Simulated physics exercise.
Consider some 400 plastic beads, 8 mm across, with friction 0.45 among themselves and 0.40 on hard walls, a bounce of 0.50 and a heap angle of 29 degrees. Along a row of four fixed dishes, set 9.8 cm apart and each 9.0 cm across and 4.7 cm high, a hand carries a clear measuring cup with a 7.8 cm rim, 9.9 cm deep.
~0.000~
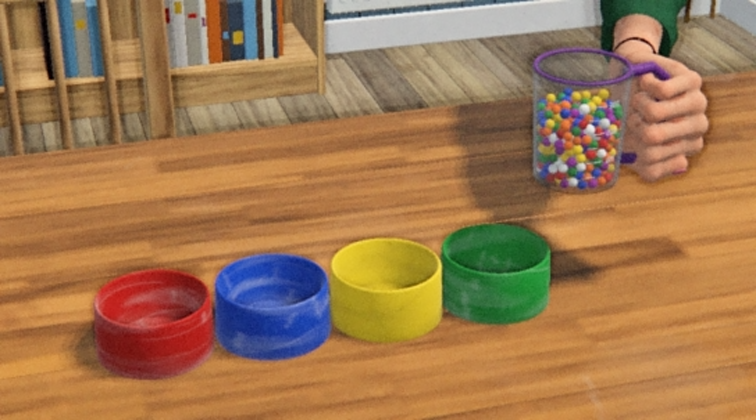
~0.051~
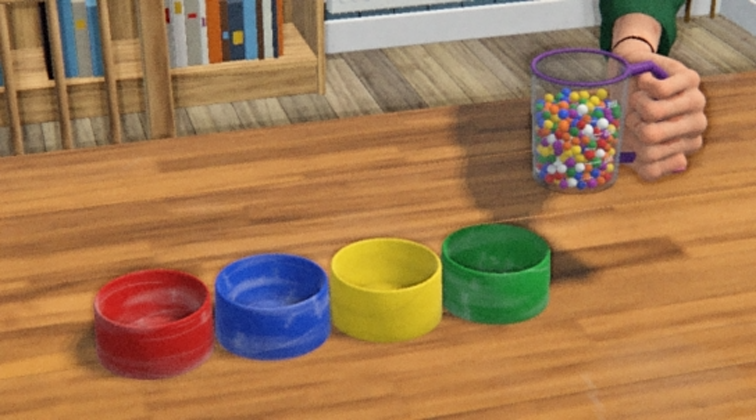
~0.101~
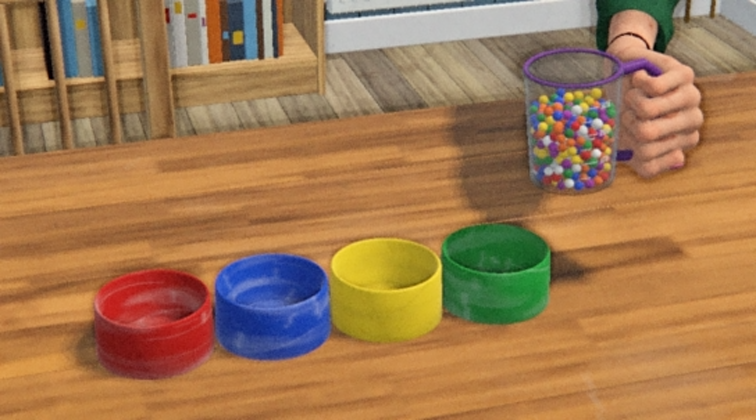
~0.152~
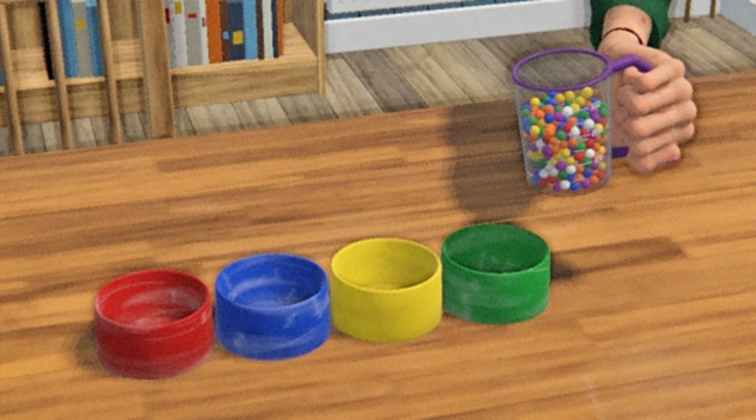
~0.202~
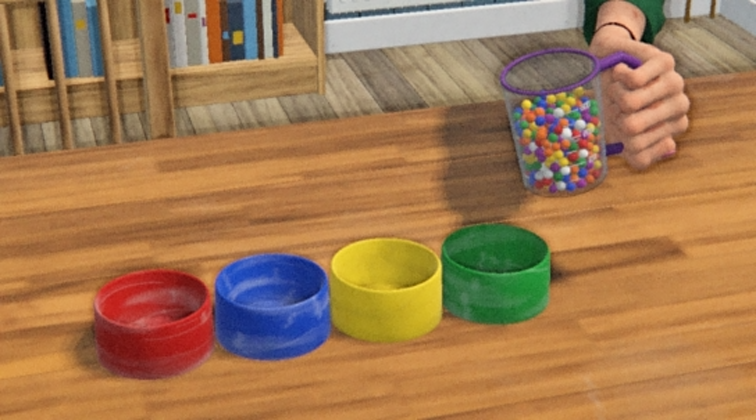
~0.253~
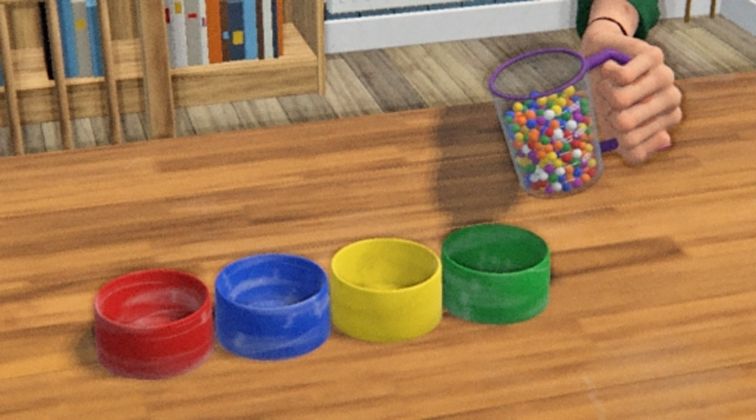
A hand holding a clear cup of colourful beads, moving it slightly left and tilting it above four coloured dishes on a wooden table.
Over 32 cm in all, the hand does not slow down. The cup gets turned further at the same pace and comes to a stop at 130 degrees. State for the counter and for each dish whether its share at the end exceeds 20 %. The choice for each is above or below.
In the end red dish: Gets a fifth at most; blue dish: Gets more than a fifth; green dish: Gets a fifth at most; yellow dish: Gets a fifth at most; counter: Gets a fifth at most.
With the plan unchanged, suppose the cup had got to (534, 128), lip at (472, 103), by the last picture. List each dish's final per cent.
Final shares - red 10 %, blue 80 %, green 0 %, yellow 0 %.
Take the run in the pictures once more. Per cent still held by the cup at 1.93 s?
My estimate is about 0 per cent.
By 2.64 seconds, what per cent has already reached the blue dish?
Close to 90 percent of the load.
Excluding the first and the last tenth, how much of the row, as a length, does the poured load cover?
Some 6 centimetres.
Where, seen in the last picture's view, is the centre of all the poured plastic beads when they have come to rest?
(264, 305).
Then, at 1.26 s, tilt 99 degrees; cup holds 95 %.
After 1.93 s, tilt 130 degrees; cup holds 0 %, blue 90 %.
After 2.64 s, tilt 130 degrees; cup holds 0 %, blue 90 %.
In the end, at 2.9 s, red 0 %, blue 90 %, green 0 %, yellow 0 %, counter 5 %.
